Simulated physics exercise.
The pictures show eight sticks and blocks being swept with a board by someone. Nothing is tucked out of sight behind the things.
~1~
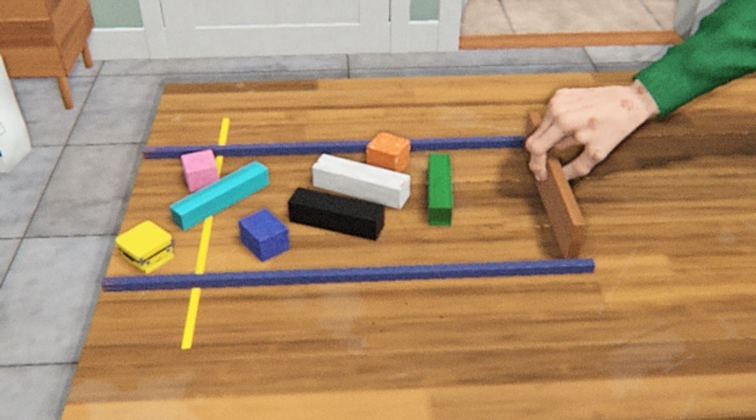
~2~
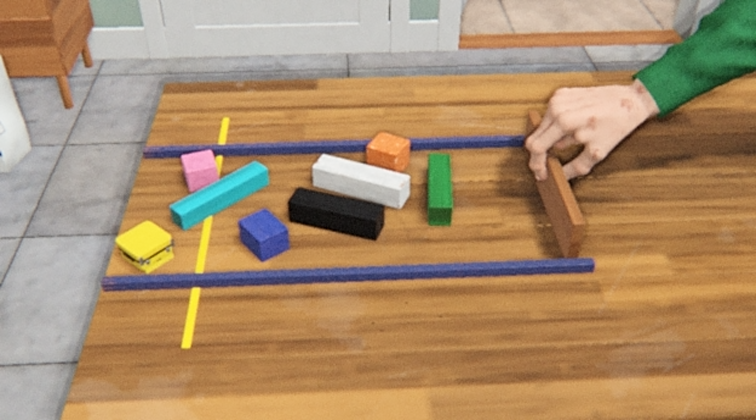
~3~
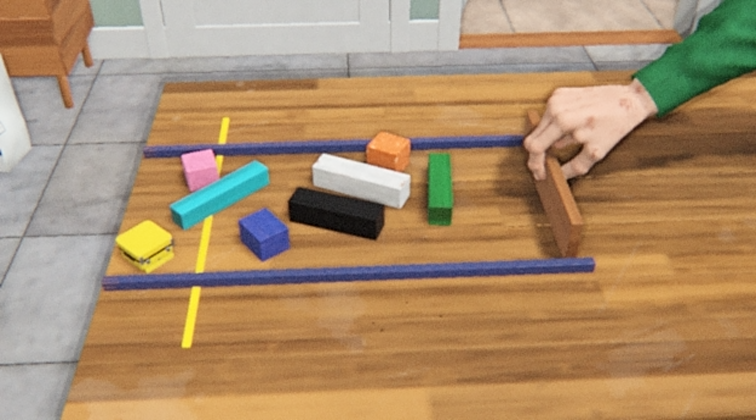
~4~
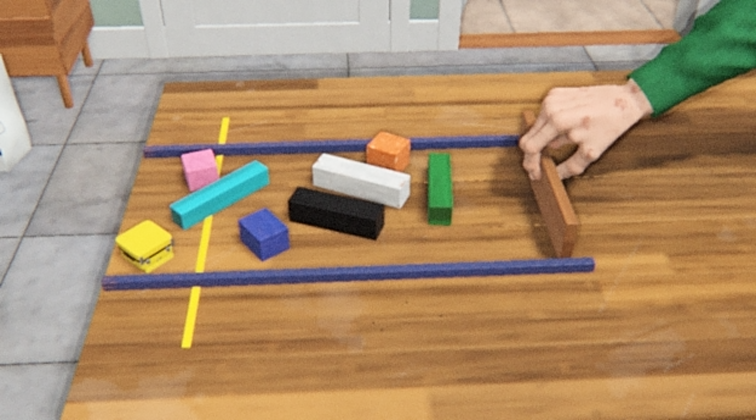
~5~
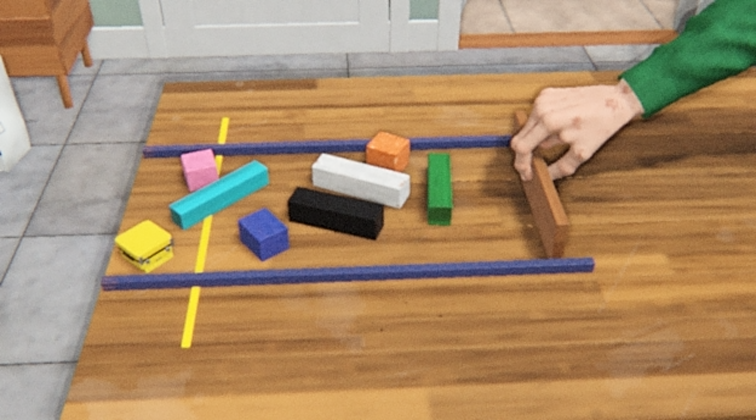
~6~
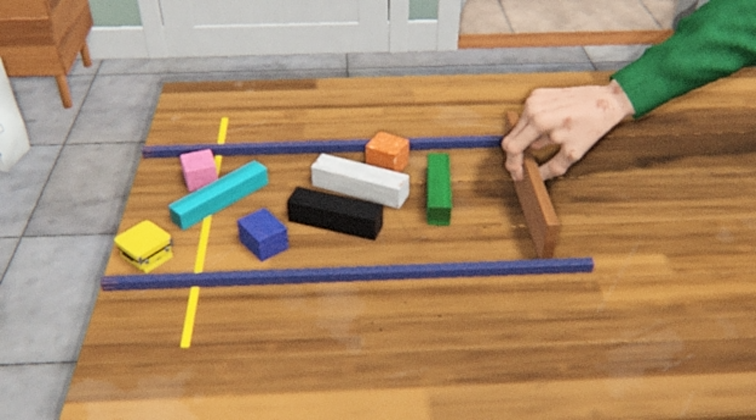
A hand slides a brown board slightly left toward colourful blocks and sticks, which stay still.
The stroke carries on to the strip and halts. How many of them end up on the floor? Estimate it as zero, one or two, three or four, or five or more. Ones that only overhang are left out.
Estimate: One or two fall off.
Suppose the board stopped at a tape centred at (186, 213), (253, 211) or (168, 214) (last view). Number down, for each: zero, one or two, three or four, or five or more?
Trial 1 - either three or four; trial 2 - no fall at all; trial 3 - 3 or 4.
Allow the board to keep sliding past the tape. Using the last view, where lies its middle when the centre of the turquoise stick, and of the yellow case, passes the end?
Near (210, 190) in the first case, near (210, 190) in the other.
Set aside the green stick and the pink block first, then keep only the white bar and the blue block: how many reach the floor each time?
The number is 0 for the first case and 0 for the second.
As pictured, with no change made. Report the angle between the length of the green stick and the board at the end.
The angle is some 0°.
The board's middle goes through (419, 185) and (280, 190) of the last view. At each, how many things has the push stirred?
Counts: 3 / 7.
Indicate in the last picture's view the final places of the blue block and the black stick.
In the last picture the first middle sits at (151, 253) and the other at (161, 226).
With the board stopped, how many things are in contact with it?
I count 3 of them.
Soon after, none off yet; yellow case at rest near (145, 247); pink block at rest near (200, 170); turquoise stick at rest near (220, 194).
After that, none off yet; yellow case at rest near (145, 247); pink block at rest near (199, 170); turquoise stick displaced a little near (209, 192).
In the end, the number that fall off is one or two; gone, pink block.
